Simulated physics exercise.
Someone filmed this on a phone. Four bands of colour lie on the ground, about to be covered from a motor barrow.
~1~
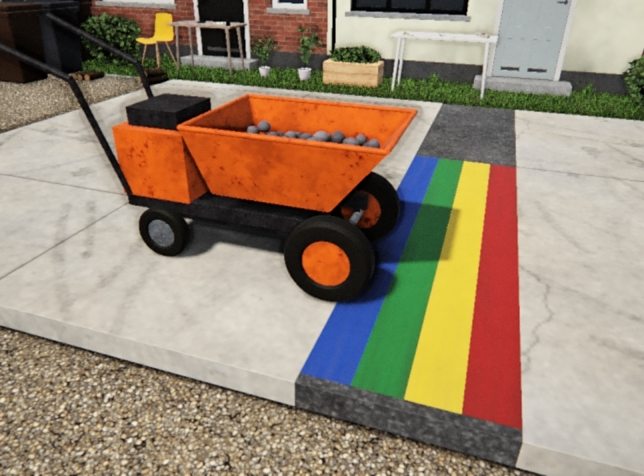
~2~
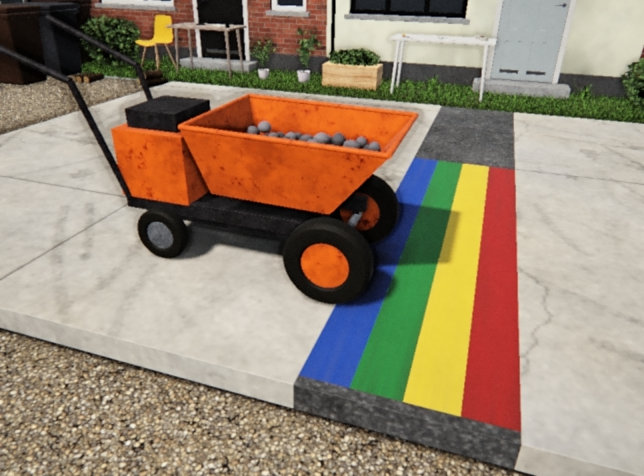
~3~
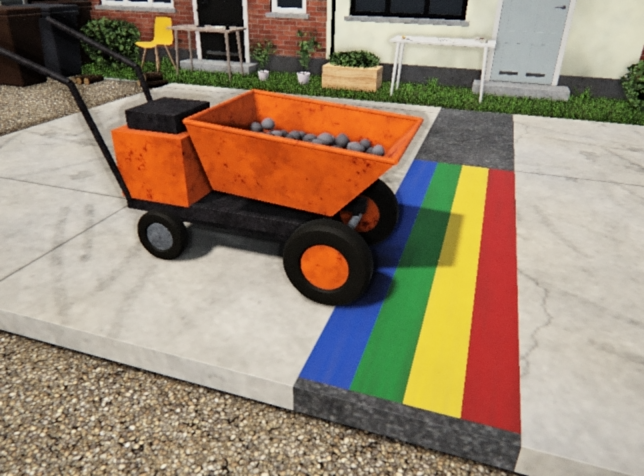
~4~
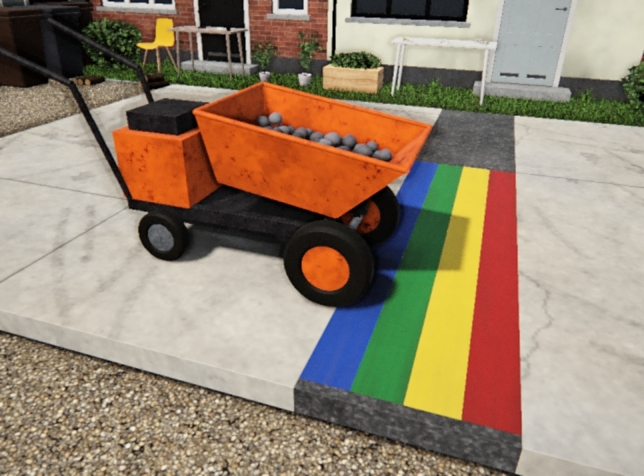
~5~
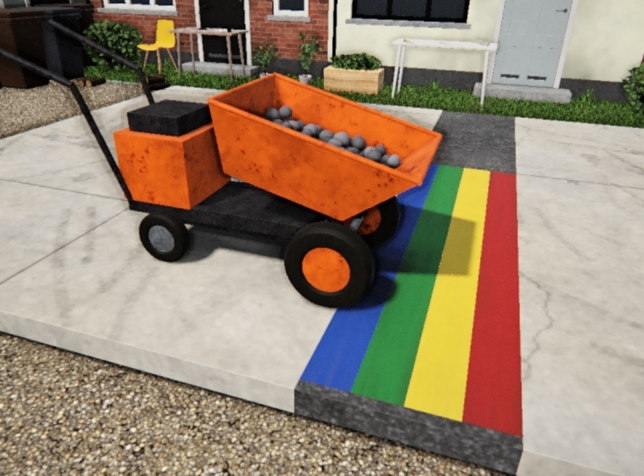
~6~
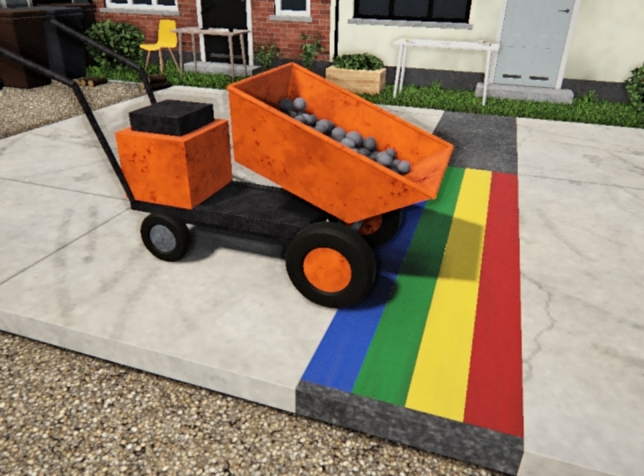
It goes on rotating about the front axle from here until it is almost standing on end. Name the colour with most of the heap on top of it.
Red.
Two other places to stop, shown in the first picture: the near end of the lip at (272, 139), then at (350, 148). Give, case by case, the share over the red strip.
Close to 10 in a hundred, and close to 30 in a hundred.
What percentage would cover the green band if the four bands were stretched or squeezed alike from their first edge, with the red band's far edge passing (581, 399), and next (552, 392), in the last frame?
Roughly 0 per cent, then roughly 0 per cent.
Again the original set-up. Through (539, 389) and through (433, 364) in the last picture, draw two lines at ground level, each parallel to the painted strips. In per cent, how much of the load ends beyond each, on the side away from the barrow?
The first comes to 20 %, the second to 70 %.
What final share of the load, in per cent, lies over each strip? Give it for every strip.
Blue strip about 0 per cent, green strip about 0 per cent, yellow strip about 10 per cent, red strip about 40 per cent.
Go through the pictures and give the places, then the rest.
In the first frame, lip of the skip near (387, 153), level; top of the load near (312, 146), round cobbles; blue strip near (346, 332); green strip near (393, 342); yellow strip near (442, 353); red strip near (494, 365).
In the second frame, lip of the skip near (388, 156), tipped barely; top of the load near (293, 151).
In the third frame, lip of the skip near (395, 162), tipped barely; top of the load near (277, 149).
In the fourth frame, lip of the skip near (406, 171), tipped a little; top of the load near (276, 142).
In the fifth frame, lip of the skip near (419, 182), tipped clearly; top of the load near (275, 135).
In the sixth frame, lip of the skip near (433, 196), tipped clearly; top of the load near (288, 128); blue strip near (347, 338); green strip near (394, 349); yellow strip near (443, 361); red strip near (496, 373).
Shortly afterwards, skip tipped steeply; the whole lot in the skip.
Next, skip tipped right over; the bulk in the skip; a little over the yellow strip; a little over the red strip.
Some moments later, skip tipped right over; near a quarter in the skip; a little over the yellow strip; near a third over the red strip; near a quarter off the paint.
In the end, skip tipped right over; near a quarter in the skip; none at all over the blue strip; none at all over the green strip; a little over the yellow strip; near a third over the red strip; near a quarter off the paint.
